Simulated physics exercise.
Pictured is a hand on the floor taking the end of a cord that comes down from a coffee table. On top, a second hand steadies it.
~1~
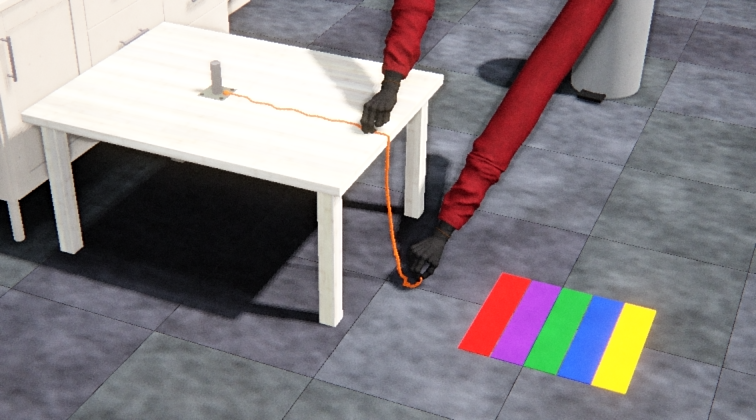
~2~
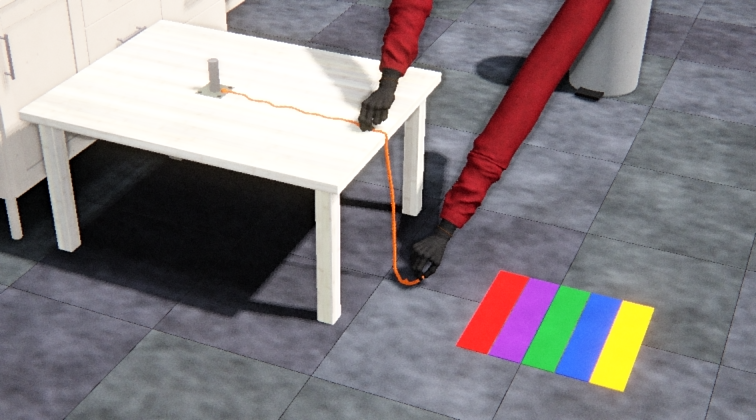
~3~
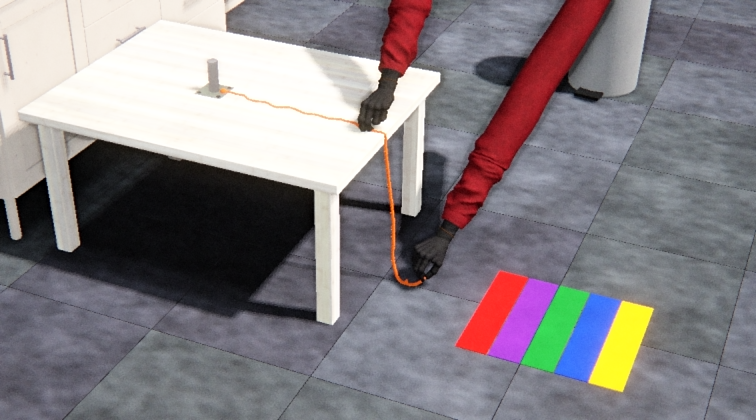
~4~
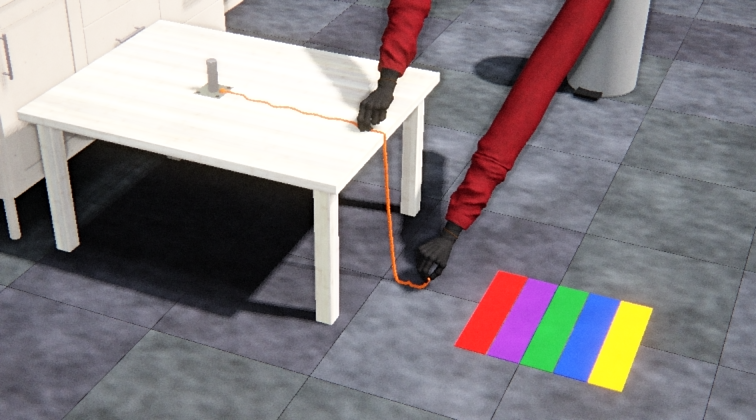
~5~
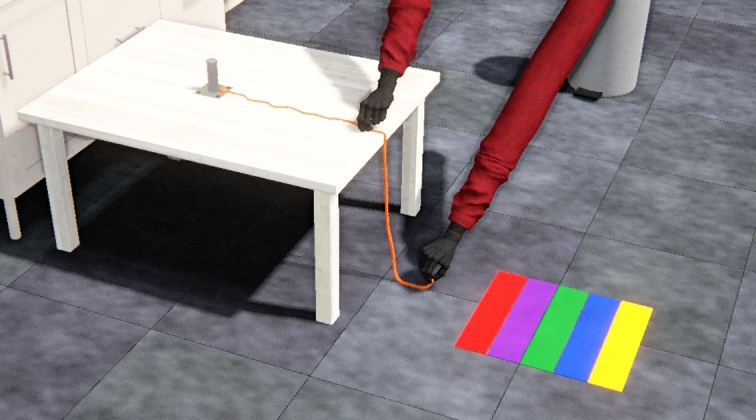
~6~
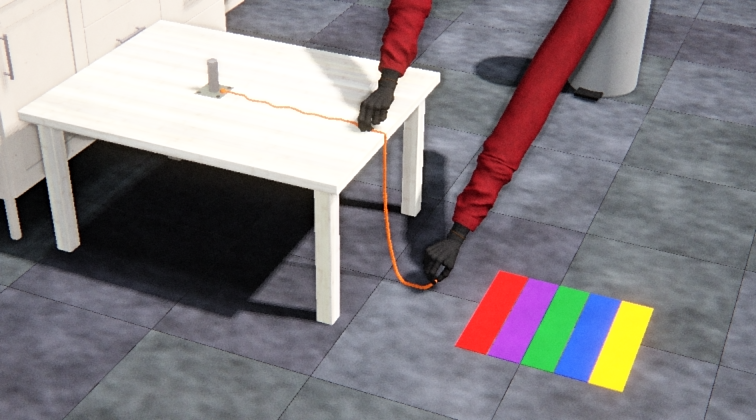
Beside a white table, a black-gloved hand slowly draws an orange cord's end slightly right.
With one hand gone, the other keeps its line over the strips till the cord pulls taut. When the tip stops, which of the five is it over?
The purple one.
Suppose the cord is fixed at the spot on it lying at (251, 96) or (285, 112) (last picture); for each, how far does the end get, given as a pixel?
(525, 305) and (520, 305).
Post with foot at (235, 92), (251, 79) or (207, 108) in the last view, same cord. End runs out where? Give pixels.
Near (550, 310), (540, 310) and (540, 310).
Soon after, end near (478, 292); short of the strips.
Then, end near (508, 299); over red.
At full stretch, end near (527, 304); over purple. It gets as far as the purple strip.
